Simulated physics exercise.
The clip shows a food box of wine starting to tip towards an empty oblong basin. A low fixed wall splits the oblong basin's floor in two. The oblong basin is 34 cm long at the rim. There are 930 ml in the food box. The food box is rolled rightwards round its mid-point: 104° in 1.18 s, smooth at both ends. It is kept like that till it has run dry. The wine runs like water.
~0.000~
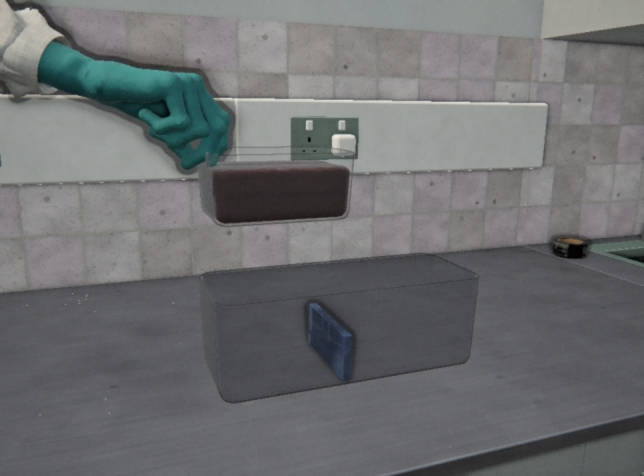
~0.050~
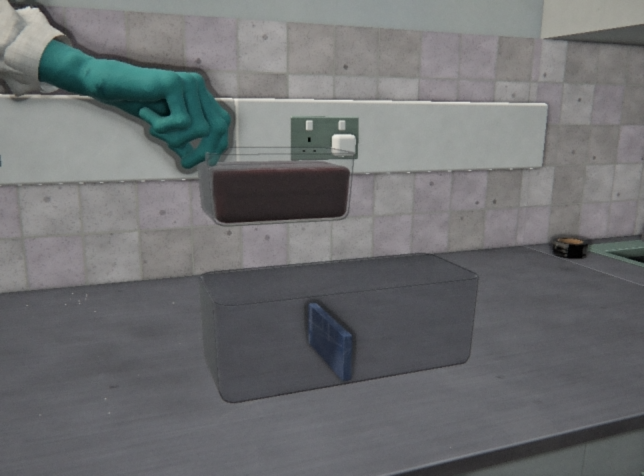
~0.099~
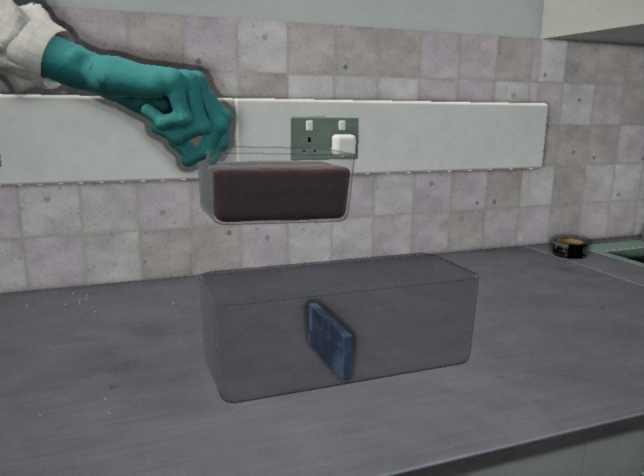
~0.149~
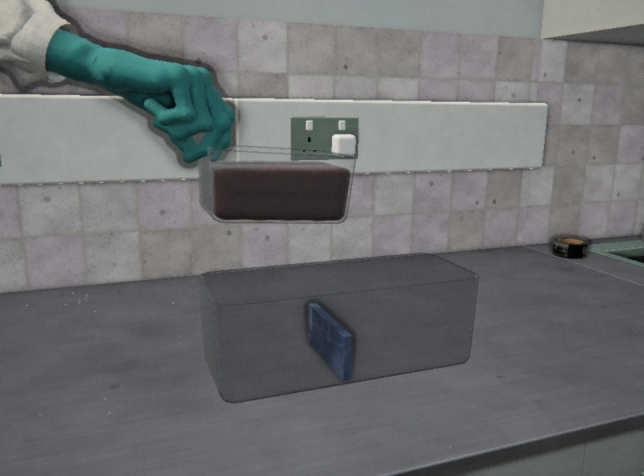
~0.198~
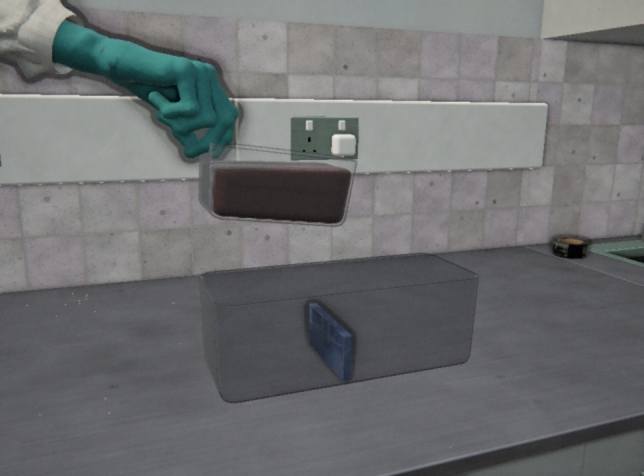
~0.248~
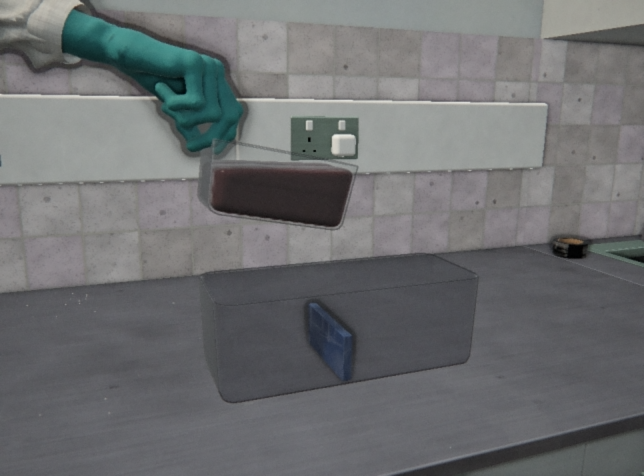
A gloved hand slowly tilts a food box of dark red wine rightwards above an oblong basin.
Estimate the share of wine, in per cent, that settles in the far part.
About 81 per cent.
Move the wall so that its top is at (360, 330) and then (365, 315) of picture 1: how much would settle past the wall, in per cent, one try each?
First 60, then 60 per cent.
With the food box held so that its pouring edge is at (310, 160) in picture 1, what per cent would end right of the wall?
Then about 70 per cent.
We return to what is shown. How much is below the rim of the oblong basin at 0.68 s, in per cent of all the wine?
Some 18 per cent.
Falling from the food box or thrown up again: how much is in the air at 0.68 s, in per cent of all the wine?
Near 34 in a hundred.
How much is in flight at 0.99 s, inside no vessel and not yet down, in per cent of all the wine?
Near 5 in a hundred.
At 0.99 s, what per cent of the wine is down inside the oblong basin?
About 80 per cent.
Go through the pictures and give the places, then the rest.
It leans 0°; its right rim is at (340, 151); the wine meets the walls at (204, 168) and (336, 164); the oblong basin's rim runs from (207, 290) to (455, 265); the wall's top is at (329, 320), in the first picture.
It leans 0°; its right rim is at (340, 152); the wine meets the walls at (204, 168) and (336, 164), in the second picture.
It leans 2°; its right rim is at (341, 153); the wine meets the walls at (206, 167) and (336, 165), in the third picture.
It leans 4°; its right rim is at (342, 156); the wine meets the walls at (206, 166) and (337, 166), in the fourth picture.
It leans 7°; its right rim is at (342, 160); the wine meets the walls at (207, 166) and (338, 167), in the fifth picture.
It leans 11°; its right rim is at (343, 165); the wine meets the walls at (207, 166) and (339, 167), in the sixth picture.
Then, 0.68 s in, the tilt is 64° and 48 per cent is still to pour, 0 is left of the wall and 17 right of it.
Then, 0.99 s in, the tilt is 98° and 10 per cent is still to pour, 5 is left of the wall and 75 right of it.
Then, 1.32 s in, the tilt is 104° and 0 per cent is still to pour, 11 is left of the wall and 81 right of it.
Then, 1.68 s in, the tilt is 104° and 0 per cent is still to pour, 12 is left of the wall and 81 right of it.
Finally, 12 per cent lies left of the wall, 81 right of it and 7 outside.
